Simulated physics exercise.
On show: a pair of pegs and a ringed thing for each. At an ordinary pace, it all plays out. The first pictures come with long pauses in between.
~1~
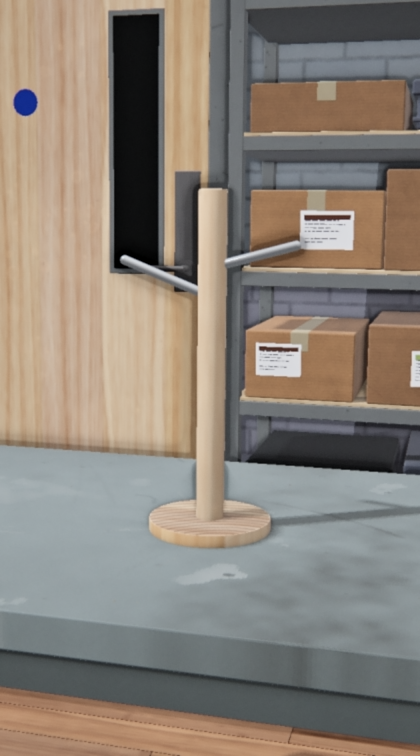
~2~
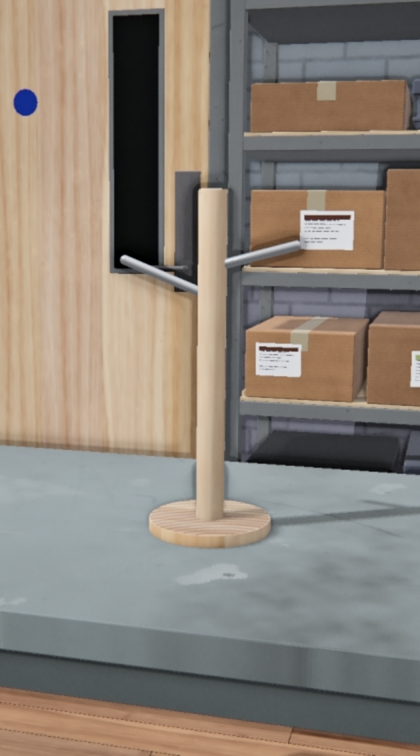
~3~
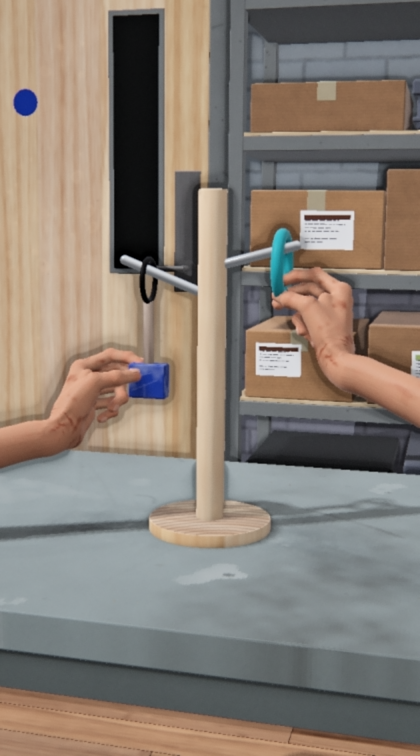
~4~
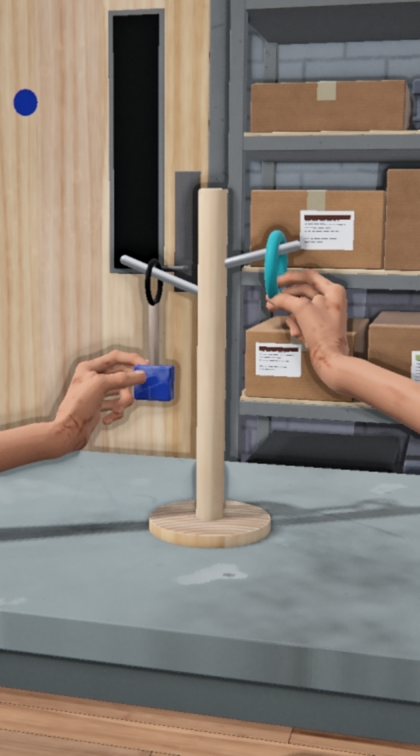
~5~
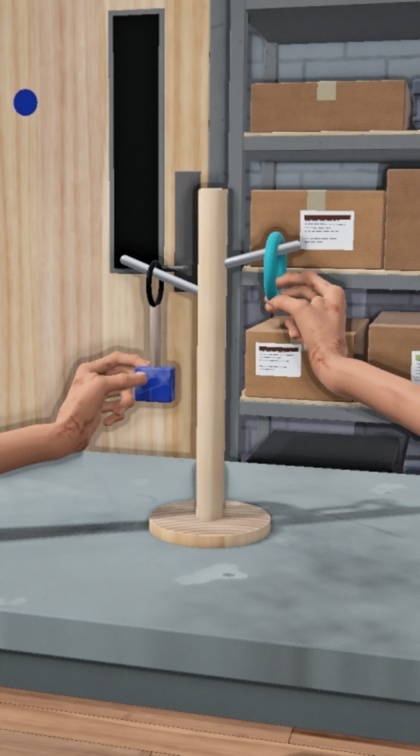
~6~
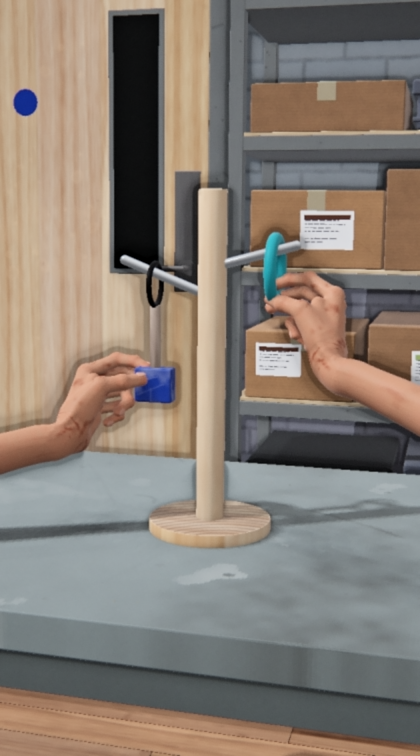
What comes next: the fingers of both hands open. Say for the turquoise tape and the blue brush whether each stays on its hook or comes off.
Outcome: The turquoise tape is going to hold on, the blue brush is going to hold on.
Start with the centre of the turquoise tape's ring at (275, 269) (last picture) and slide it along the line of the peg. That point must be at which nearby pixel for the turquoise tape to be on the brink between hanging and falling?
Roughly (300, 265).
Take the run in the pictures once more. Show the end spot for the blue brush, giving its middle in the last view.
You'll find it close to (181, 345).
Then, 0.34 s on from there, turquoise tape at rest near (276, 270); blue brush moving near (164, 337).
In the end, the turquoise tape stays on its peg, near (276, 270); the blue brush stays on its peg, near (181, 345).
